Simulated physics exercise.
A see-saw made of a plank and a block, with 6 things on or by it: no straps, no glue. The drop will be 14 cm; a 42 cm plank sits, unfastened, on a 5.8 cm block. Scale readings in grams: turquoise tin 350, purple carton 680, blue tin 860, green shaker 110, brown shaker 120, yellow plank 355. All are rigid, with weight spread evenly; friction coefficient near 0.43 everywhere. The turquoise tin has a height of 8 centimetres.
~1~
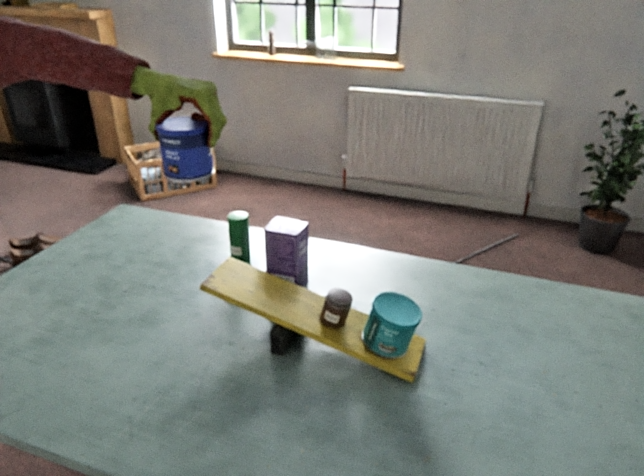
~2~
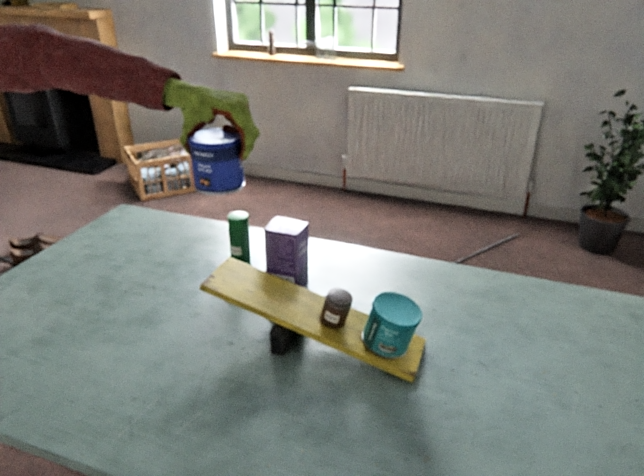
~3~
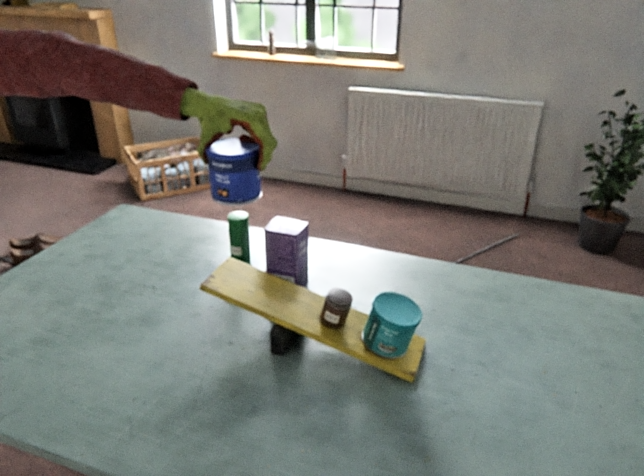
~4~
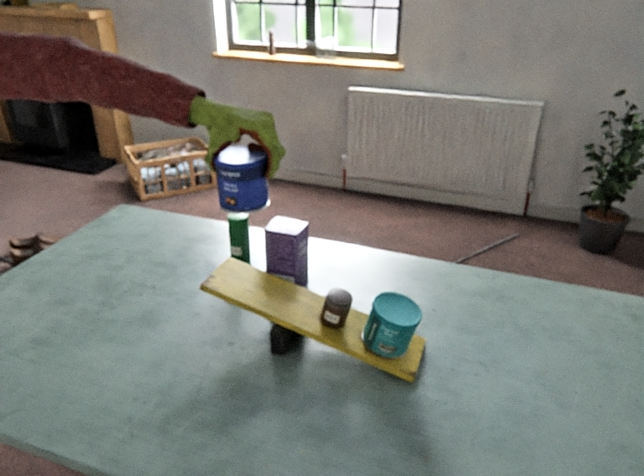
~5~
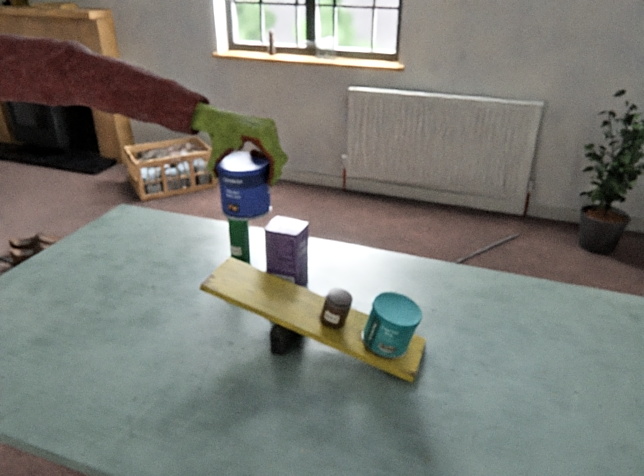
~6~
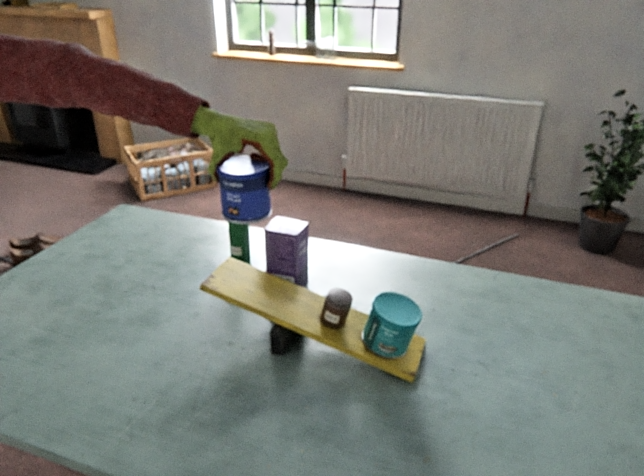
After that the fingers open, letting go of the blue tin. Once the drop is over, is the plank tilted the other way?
Yes. Over it goes.
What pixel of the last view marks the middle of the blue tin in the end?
Roughly at pixel (249, 285).
Then, 0.30 s after the last picture, plank at 5°, leaning as at the start; blue tin leaning 7° near (255, 270); turquoise tin leaning 8°; brown shaker leaning 8°.
Then, 0.40 s after the last picture, plank at 15°, tipped the other way; blue tin leaning 15° near (255, 282); turquoise tin leaning 29°; brown shaker leaning 28°.
Then, 0.60 s after the last picture, plank at 20°, tipped the other way; blue tin leaning 20° near (249, 285); turquoise tin leaning 32°; brown shaker leaning 33°.
At rest, plank at 21°, tipped the other way; not toppled but over 4 cm from the start, turquoise tin, blue tin and brown shaker; the other 3 in place, give or take 4 cm. Seen from the same camera at the end, blue tin near (248, 285). The plank swings over.
